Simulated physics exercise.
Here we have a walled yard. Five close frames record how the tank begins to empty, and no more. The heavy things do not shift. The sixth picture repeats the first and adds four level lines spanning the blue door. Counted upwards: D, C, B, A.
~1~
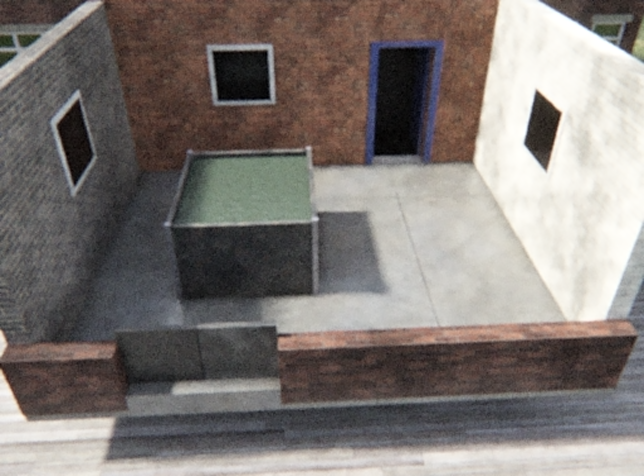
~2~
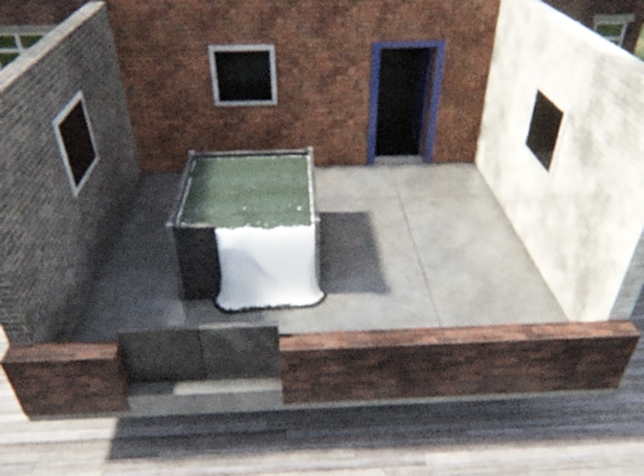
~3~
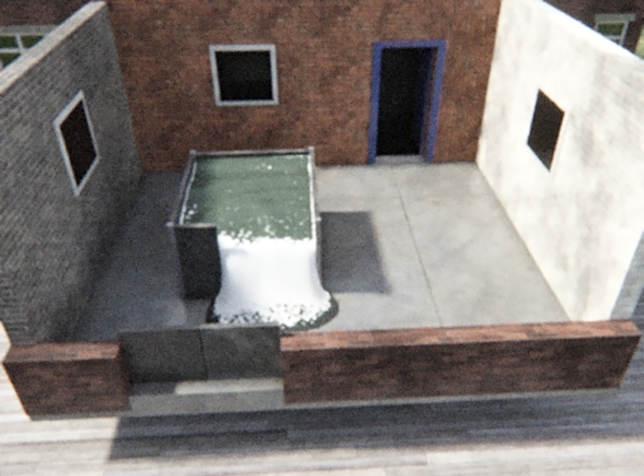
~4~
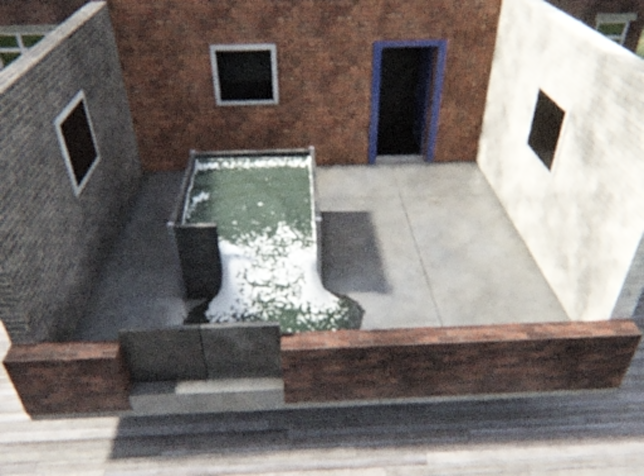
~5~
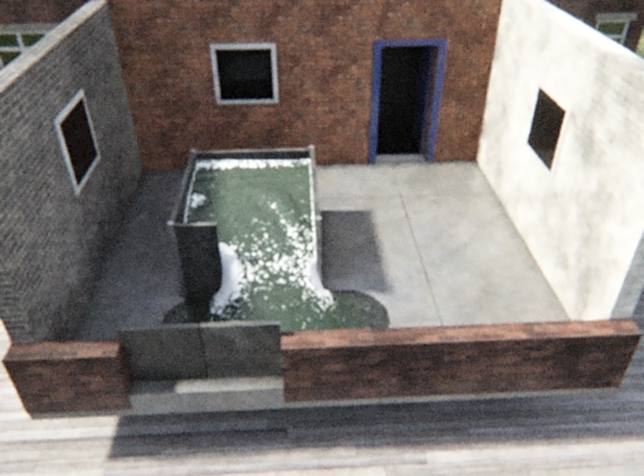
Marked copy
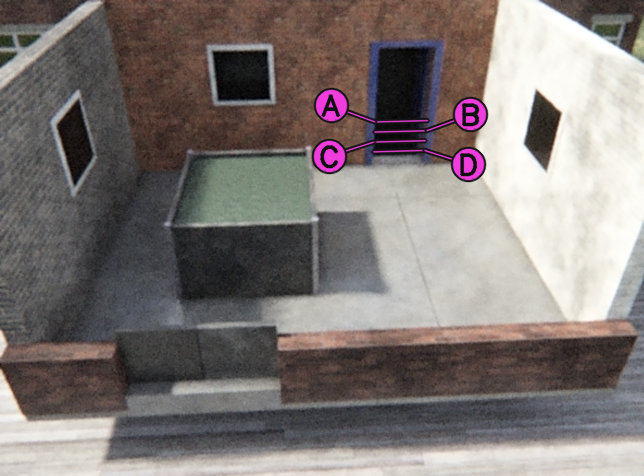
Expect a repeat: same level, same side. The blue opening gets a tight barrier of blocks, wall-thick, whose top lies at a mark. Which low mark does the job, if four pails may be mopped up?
Line D just does it.
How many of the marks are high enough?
All of them.
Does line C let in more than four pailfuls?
No, that is safe.
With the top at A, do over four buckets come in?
No, not at all.
On the marked copy, A at (401, 121); B at (400, 131); C at (399, 141); D at (399, 151); from the bottom up D, C, B, A.
If A is chosen, nothing gets over.
If B is chosen, nothing gets over.
If C is chosen, nothing gets over.
If D is chosen, nothing gets over.
